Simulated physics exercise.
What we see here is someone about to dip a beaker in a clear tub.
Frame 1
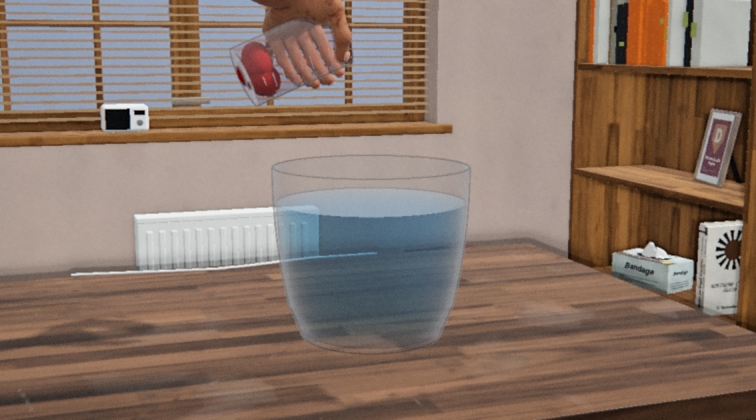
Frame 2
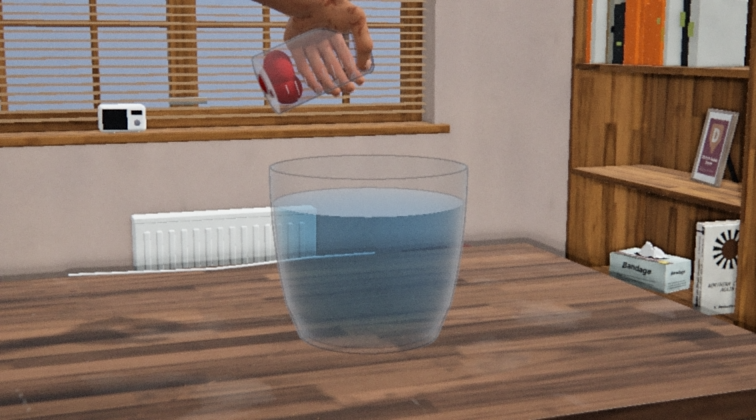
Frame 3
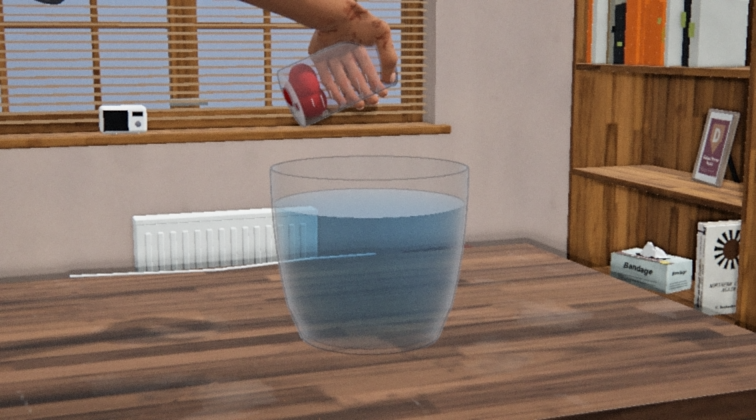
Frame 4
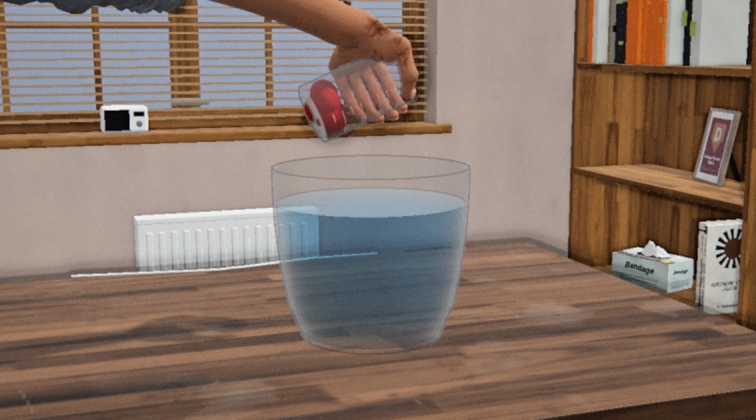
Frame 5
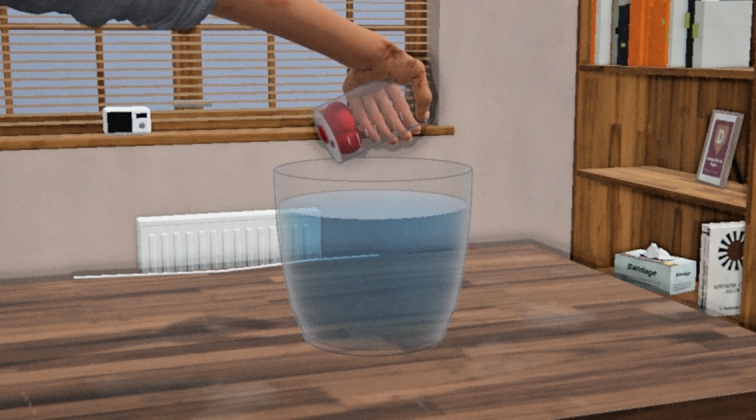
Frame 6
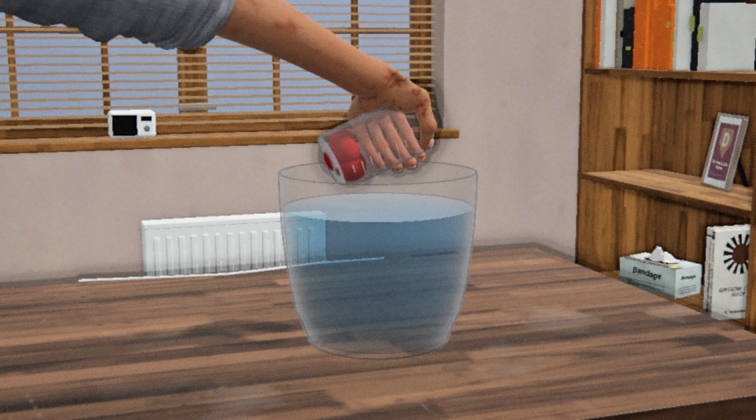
A hand moves a tilted beaker with something red inside rightward and down over a water-filled tub.
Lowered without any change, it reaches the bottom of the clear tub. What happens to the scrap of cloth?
Sodden.
A moment on, the beaker enters the water.
Further on, water pours in as the air escapes.
When it is over, the beaker is under, flooded, and the scrap of cloth is wet.
